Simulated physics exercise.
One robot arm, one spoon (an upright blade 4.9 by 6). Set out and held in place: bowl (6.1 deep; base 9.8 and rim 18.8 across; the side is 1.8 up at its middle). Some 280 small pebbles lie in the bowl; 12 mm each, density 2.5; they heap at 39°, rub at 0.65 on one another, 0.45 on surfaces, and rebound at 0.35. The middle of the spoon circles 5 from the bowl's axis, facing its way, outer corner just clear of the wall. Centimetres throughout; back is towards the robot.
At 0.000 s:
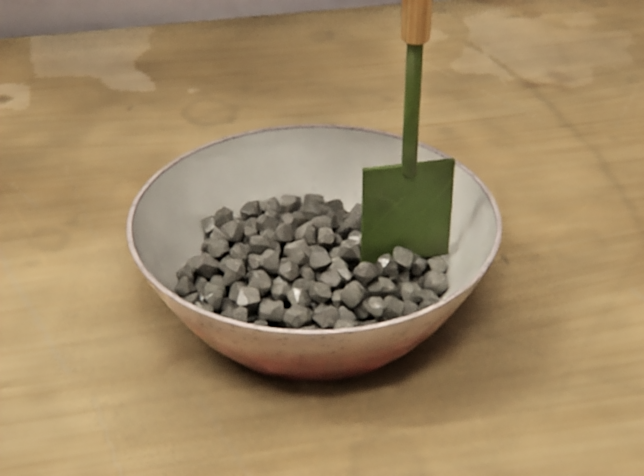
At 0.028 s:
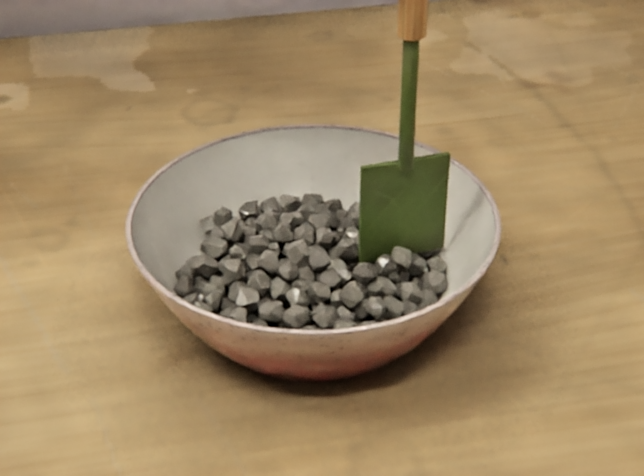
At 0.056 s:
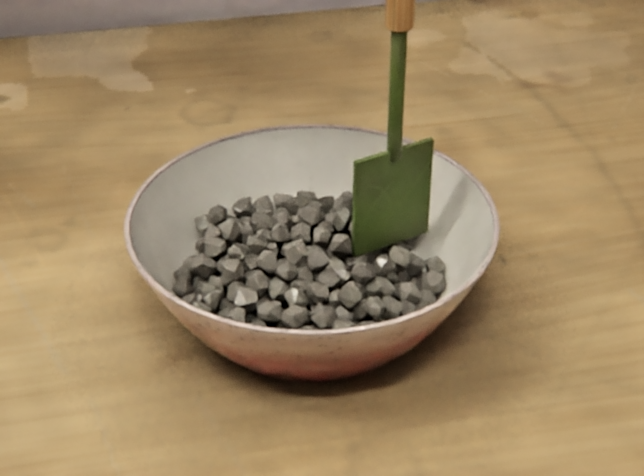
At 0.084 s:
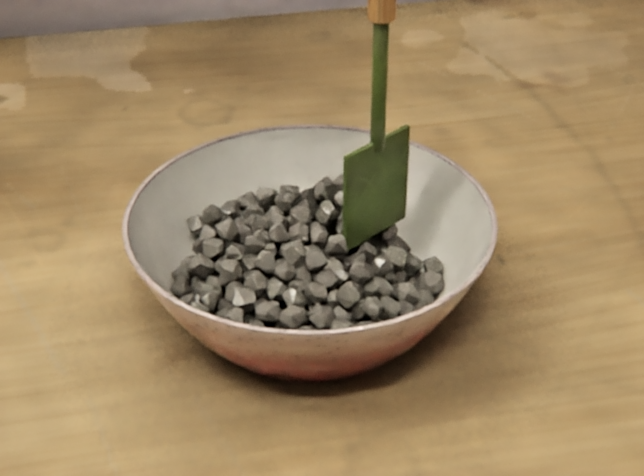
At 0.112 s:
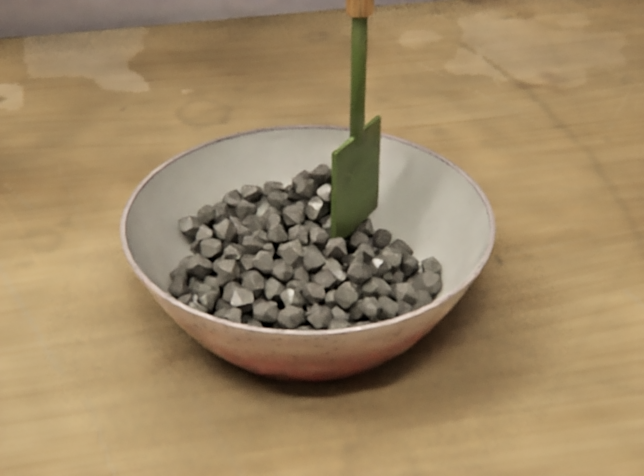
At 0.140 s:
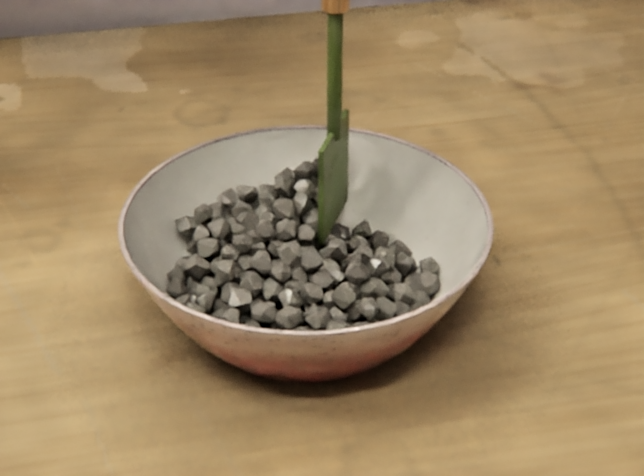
On a wooden tabletop, a white bowl with a reddish underside holds a heap of small grey pebbles, with a green blade standing upright at the right. The blade sweeps leftward along the back of the bowl, turning nearly edge-on, while pebbles pile higher on its left side.
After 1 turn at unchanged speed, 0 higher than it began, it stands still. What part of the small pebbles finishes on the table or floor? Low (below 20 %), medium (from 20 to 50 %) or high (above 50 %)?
A low share, below 20 %, ends on the table or floor.
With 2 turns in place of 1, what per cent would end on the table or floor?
In that case some 25 per cent.
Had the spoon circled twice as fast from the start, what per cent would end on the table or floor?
Then about 30 per cent.
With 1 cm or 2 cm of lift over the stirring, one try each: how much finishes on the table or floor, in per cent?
Some 10 and 5 per cent.
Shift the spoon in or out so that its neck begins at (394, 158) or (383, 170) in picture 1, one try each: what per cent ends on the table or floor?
Some 10 and 5 per cent.
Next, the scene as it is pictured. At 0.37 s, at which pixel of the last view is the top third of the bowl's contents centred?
Around (227, 290).
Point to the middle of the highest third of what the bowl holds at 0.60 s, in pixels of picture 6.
Near (411, 272).
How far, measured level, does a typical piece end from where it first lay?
About 4 cm.
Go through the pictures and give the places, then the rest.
Spoon neck at (410, 139), 0° round; upper third of the load around (304, 266), from x 185 to 440, top at y 205; 280 in the bowl, in the first picture.
Spoon neck at (407, 135), 5° round; upper third of the load around (303, 266), from x 185 to 435, top at y 205, in the second picture.
Spoon neck at (395, 125), 18° round; upper third of the load around (298, 258), from x 185 to 435, top at y 200, in the third picture.
Spoon neck at (378, 116), 32° round; upper third of the load around (295, 254), from x 185 to 435, top at y 180, in the fourth picture.
Spoon neck at (358, 109), 46° round; upper third of the load around (293, 253), from x 180 to 430, top at y 170, in the fifth picture.
Spoon neck at (334, 105), 60° round; upper third of the load around (284, 250), from x 180 to 430, top at y 160; 280 in the bowl, in the sixth picture.
After 0.37 s, 176° round, highest piece 8 above the table; 276 in the bowl, 2 on the table or floor, 2 in flight or on the tool.
After 0.60 s, 292° round, highest piece 8 above the table; 261 in the bowl, 12 on the table or floor, 7 in flight or on the tool.
After 0.91 s, 0° round, highest piece 6 above the table; 249 in the bowl, 31 on the table or floor.
After 1.61 s, 0° round, highest piece 6 above the table; 249 in the bowl, 31 on the table or floor.
At rest, 249 in the bowl, 31 on the table or floor. That is 11 % on the table or floor.
